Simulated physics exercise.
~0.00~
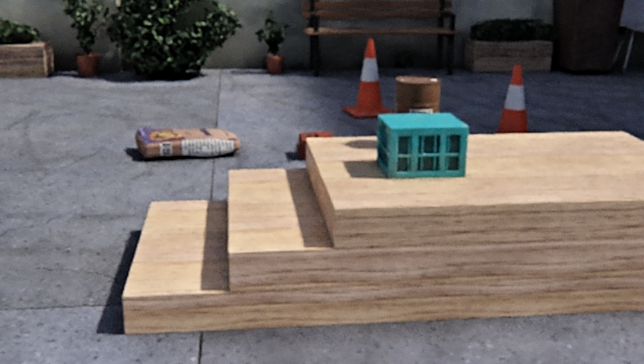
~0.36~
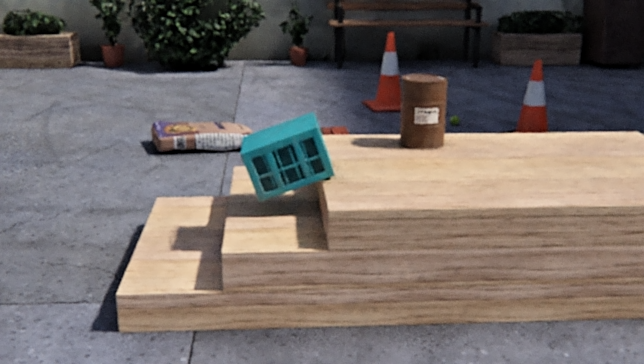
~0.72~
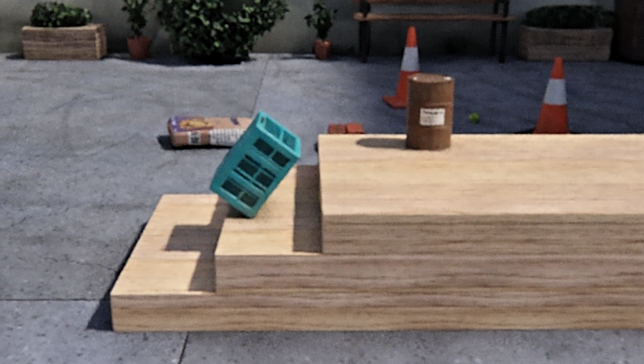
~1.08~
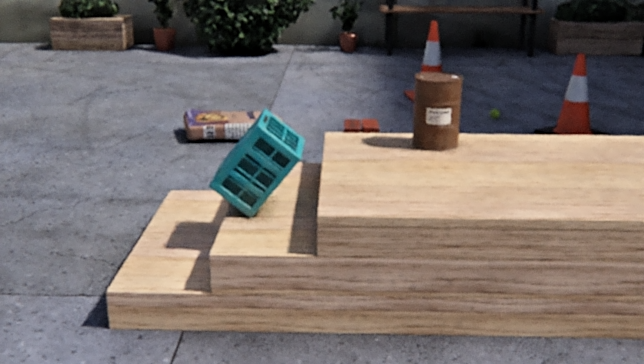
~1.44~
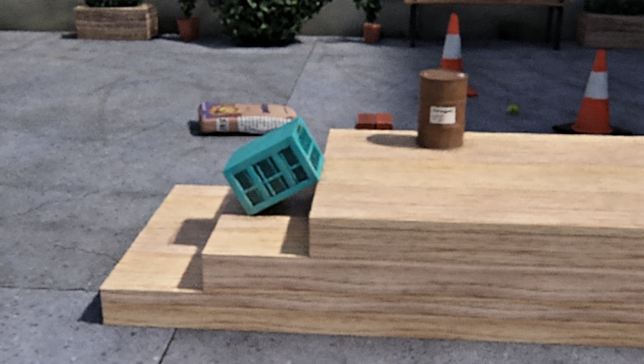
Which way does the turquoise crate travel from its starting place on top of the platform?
It travels to the left, going over the top edge and onto the steps.
